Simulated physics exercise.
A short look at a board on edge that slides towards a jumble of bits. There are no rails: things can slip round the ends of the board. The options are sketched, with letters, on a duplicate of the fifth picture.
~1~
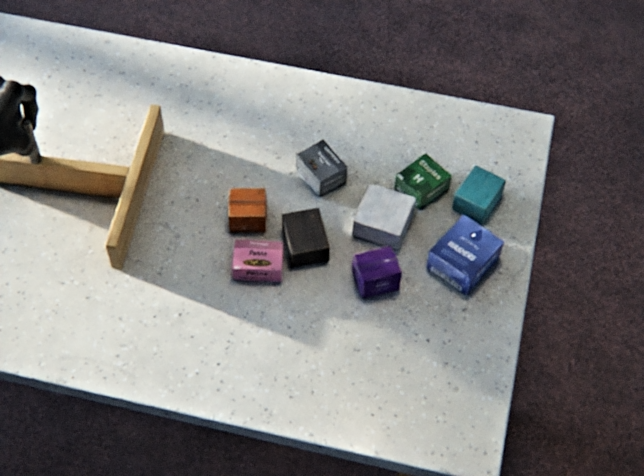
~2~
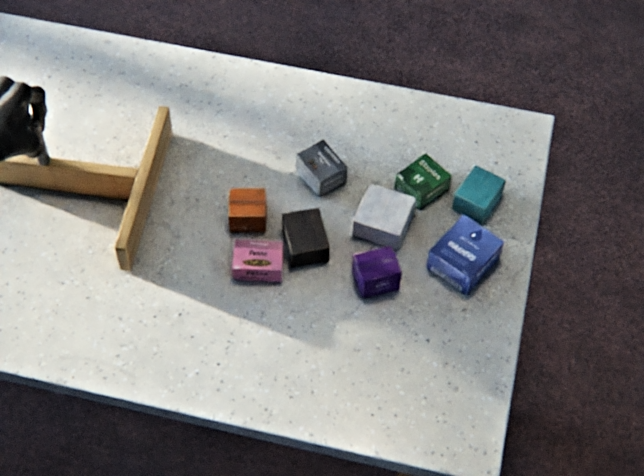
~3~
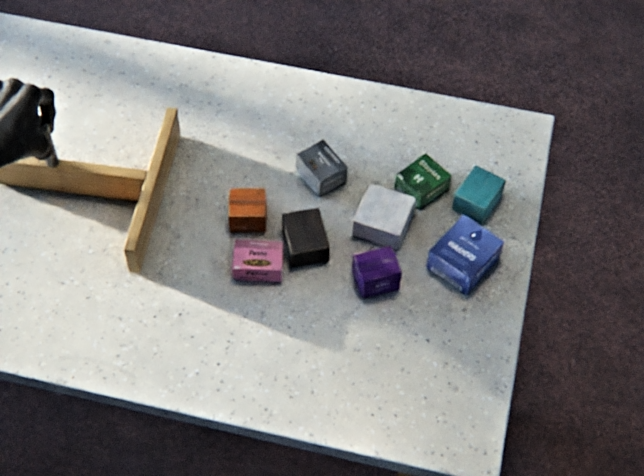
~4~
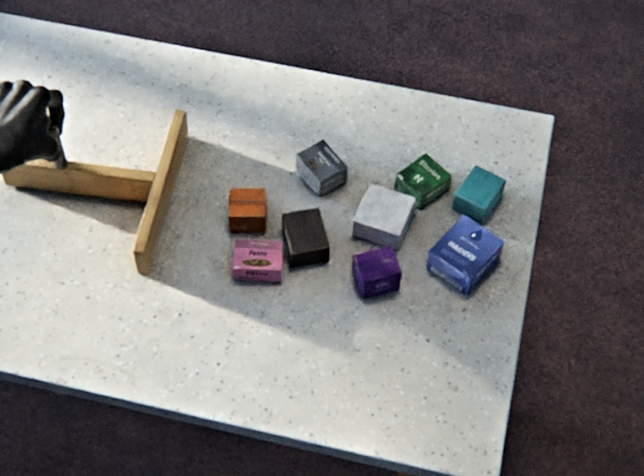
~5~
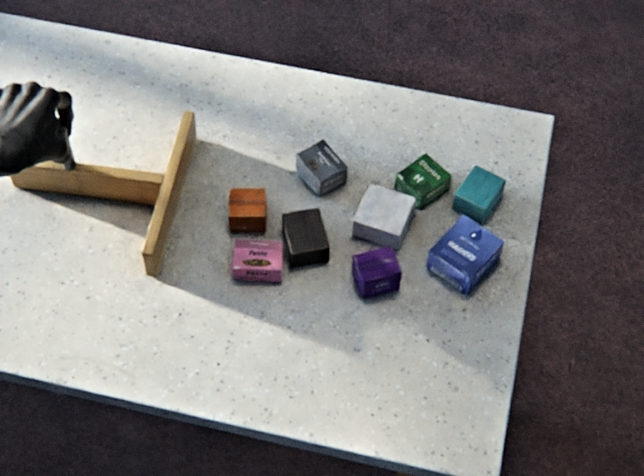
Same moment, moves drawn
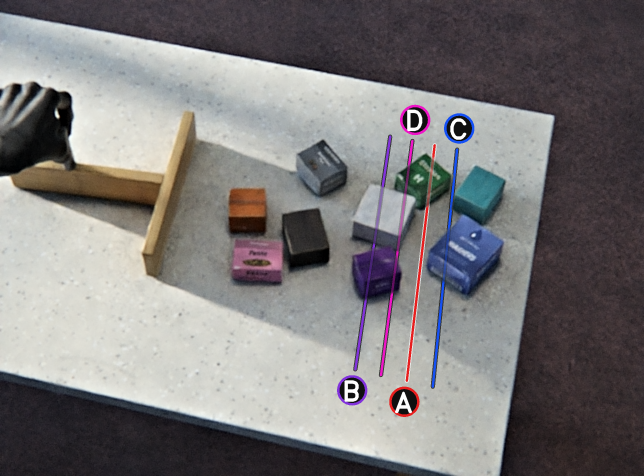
To begin with, a dark gloved or mechanical hand grips the handle of a T-shaped wooden board at the left of a pale speckled slab. The hand then pushes the board a short way right, narrowing the gap to a jumble of small coloured boxes and blocks, which all stay still.
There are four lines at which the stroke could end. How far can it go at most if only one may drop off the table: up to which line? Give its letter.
It should halt at C.
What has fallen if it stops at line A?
It is the blue box.
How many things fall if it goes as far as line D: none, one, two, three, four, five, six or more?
In all, none.
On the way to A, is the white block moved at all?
Yes.
On the marked copy, A at (422, 254); B at (374, 244); C at (446, 259); D at (398, 249).
Taking C. A third of the way, board (266, 199); pink packet (287, 267); black block (332, 243).
Two thirds of the way, board (366, 219); blue box (489, 253); turquoise block (482, 191).
When it is over, board (445, 235); blue box over the edge; purple box (515, 322); one fallen.
As for the rest, A is within the limit but short; B is within the limit but short; D is within the limit but short.
